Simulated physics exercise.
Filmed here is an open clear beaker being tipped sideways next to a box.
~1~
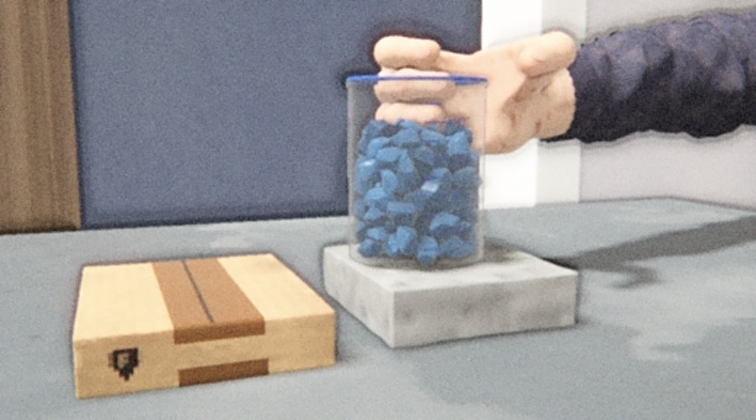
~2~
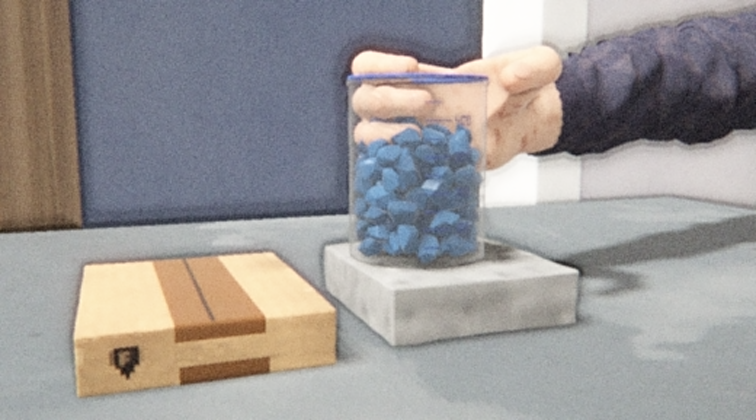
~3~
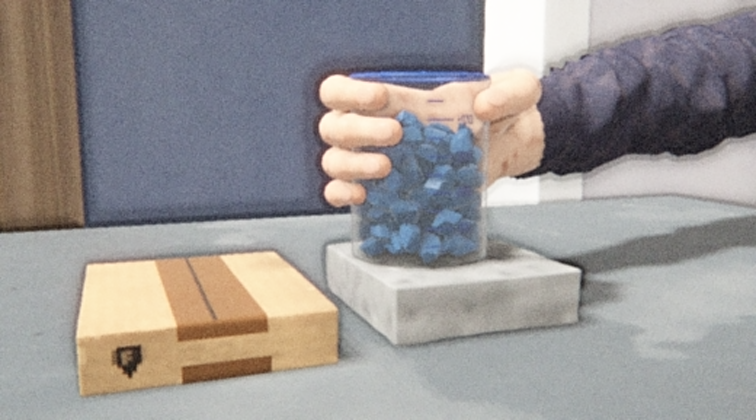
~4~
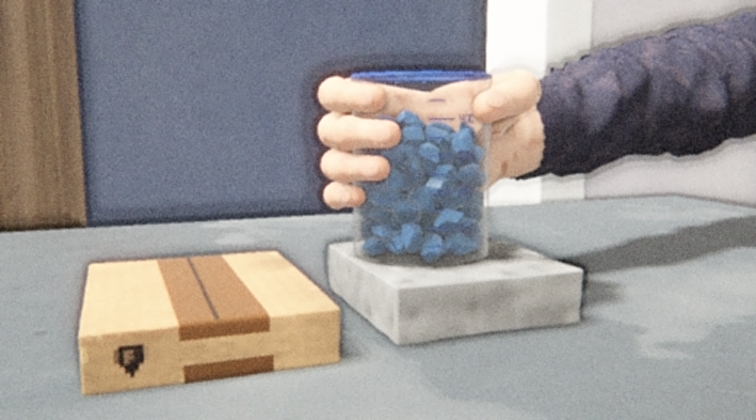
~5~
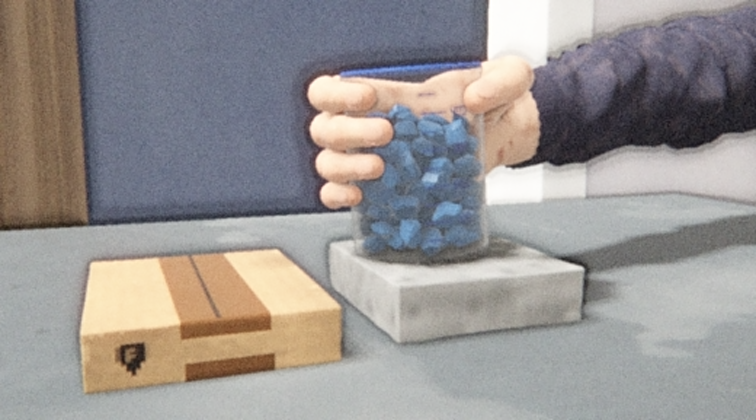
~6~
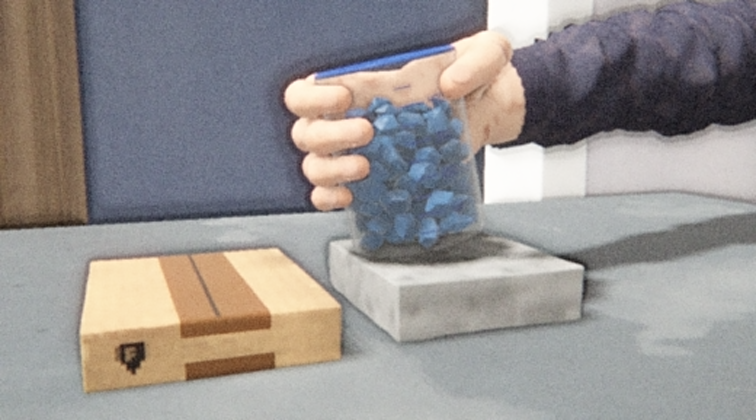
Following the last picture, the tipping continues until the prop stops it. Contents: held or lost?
Some drops.
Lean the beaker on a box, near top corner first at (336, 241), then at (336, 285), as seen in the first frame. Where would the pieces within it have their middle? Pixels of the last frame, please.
I'd put it close to (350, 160) first and close to (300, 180) after that.
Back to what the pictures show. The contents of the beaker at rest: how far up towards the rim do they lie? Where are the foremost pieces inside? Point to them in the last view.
Roughly at (165, 273) in the last view, I'd say.
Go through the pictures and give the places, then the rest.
The first frame shows beaker near (416, 169), three quarters full of aquarium stones; box near (196, 311), its top below the beaker's foot.
The second frame shows beaker near (417, 167), upright; rim near (354, 78); top of the contents near (410, 139).
The third frame shows beaker near (419, 166), upright; rim near (356, 77); box near (199, 309).
The fourth frame shows beaker near (421, 165), upright; rim near (358, 77); top of the contents near (413, 138).
The fifth frame shows beaker near (416, 159), leaning 4°; rim near (346, 75); box near (202, 307).
The sixth frame shows beaker near (402, 150), leaning 13°; rim near (320, 77); box near (202, 306), its top below the beaker's foot.
Then, 0.47 s on from there, the beaker leans 45°; everything is still inside.
Then, 0.98 s on from there, the beaker leans 81°; everything is still inside.
Then, 1.57 s on from there, the beaker rests on the box at 101°; a small part of the aquarium stones out of it.
In the end, the beaker rests on the box at 101°; a small part of the aquarium stones out of it.
